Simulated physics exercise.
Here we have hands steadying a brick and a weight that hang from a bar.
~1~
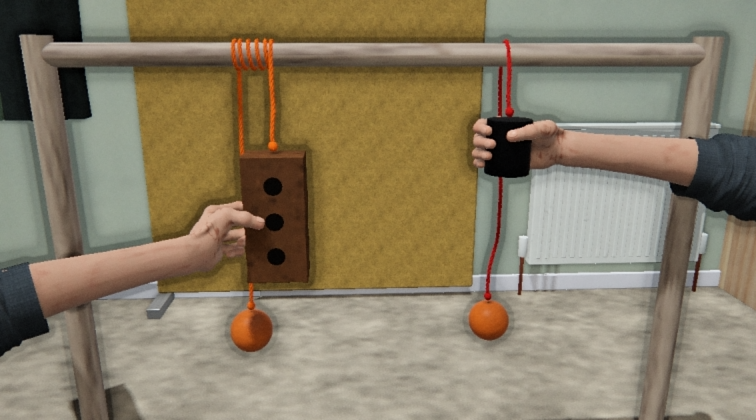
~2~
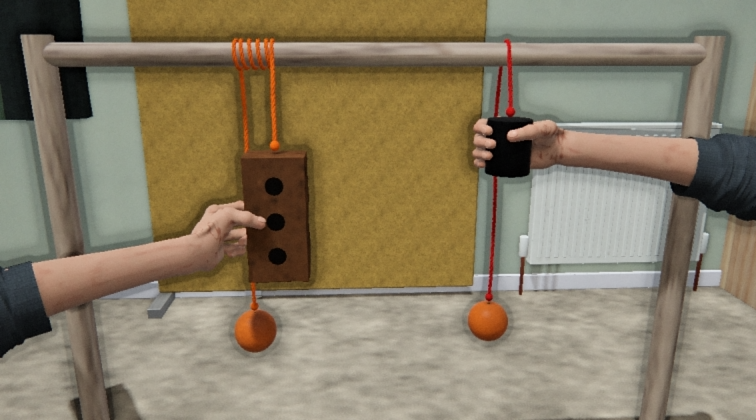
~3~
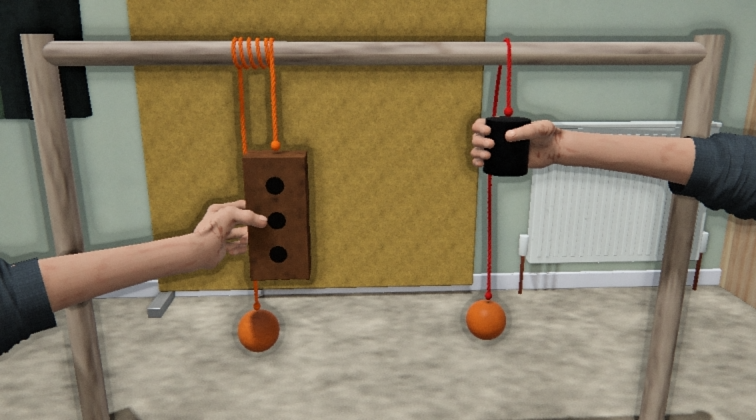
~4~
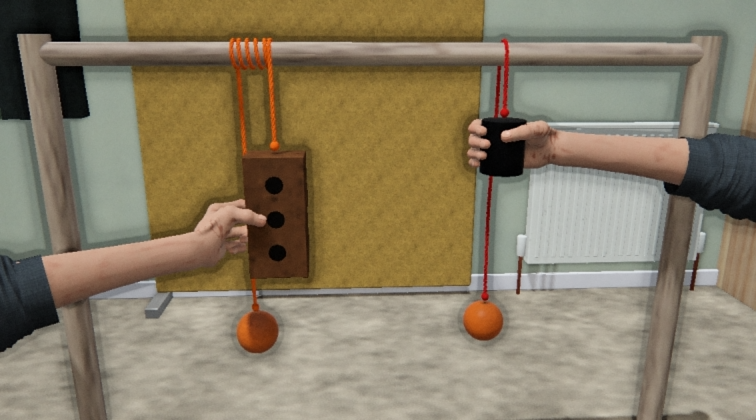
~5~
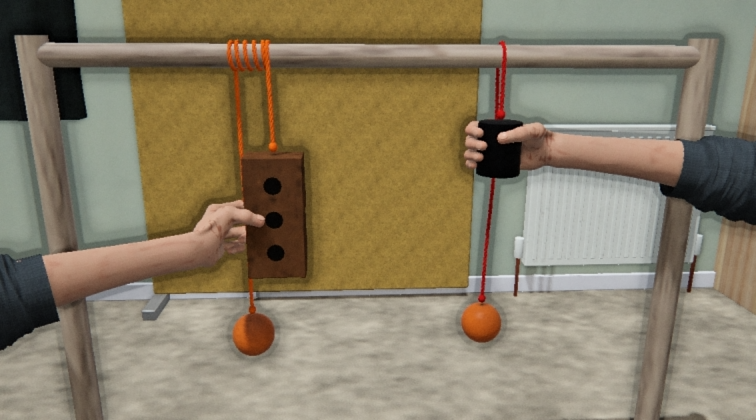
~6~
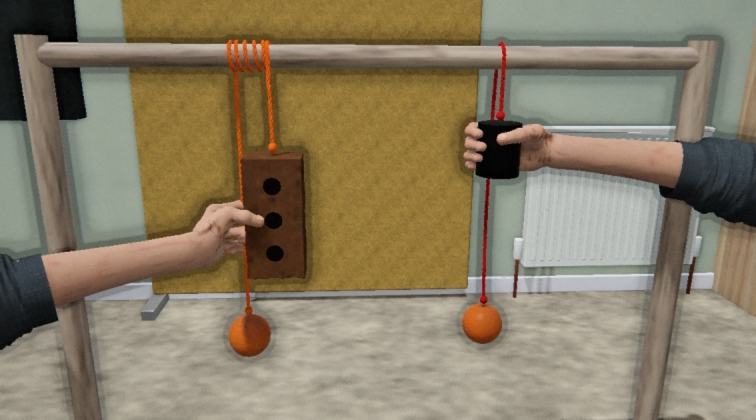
In a room with a radiator, two hands steady a brick and a black cylinder hung by cords from a wooden rail, the left cord wrapped several times, while the orange balls below sway slightly and little else moves.
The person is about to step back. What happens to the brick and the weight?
As it turns out, the brick keeps its height, the weight runs down to the floor.
Then, 0.34 s later than the last view, brick in the air near (273, 211); weight dropping near (493, 233).
Then, 0.58 s later than the last view, brick in the air near (272, 208); weight dropping near (483, 400).
Then, 0.84 s later than the last view, brick in the air near (272, 207); weight on the floor.
Finally, brick in the air near (272, 205); weight on the floor. The brick stays hanging and the weight drops.
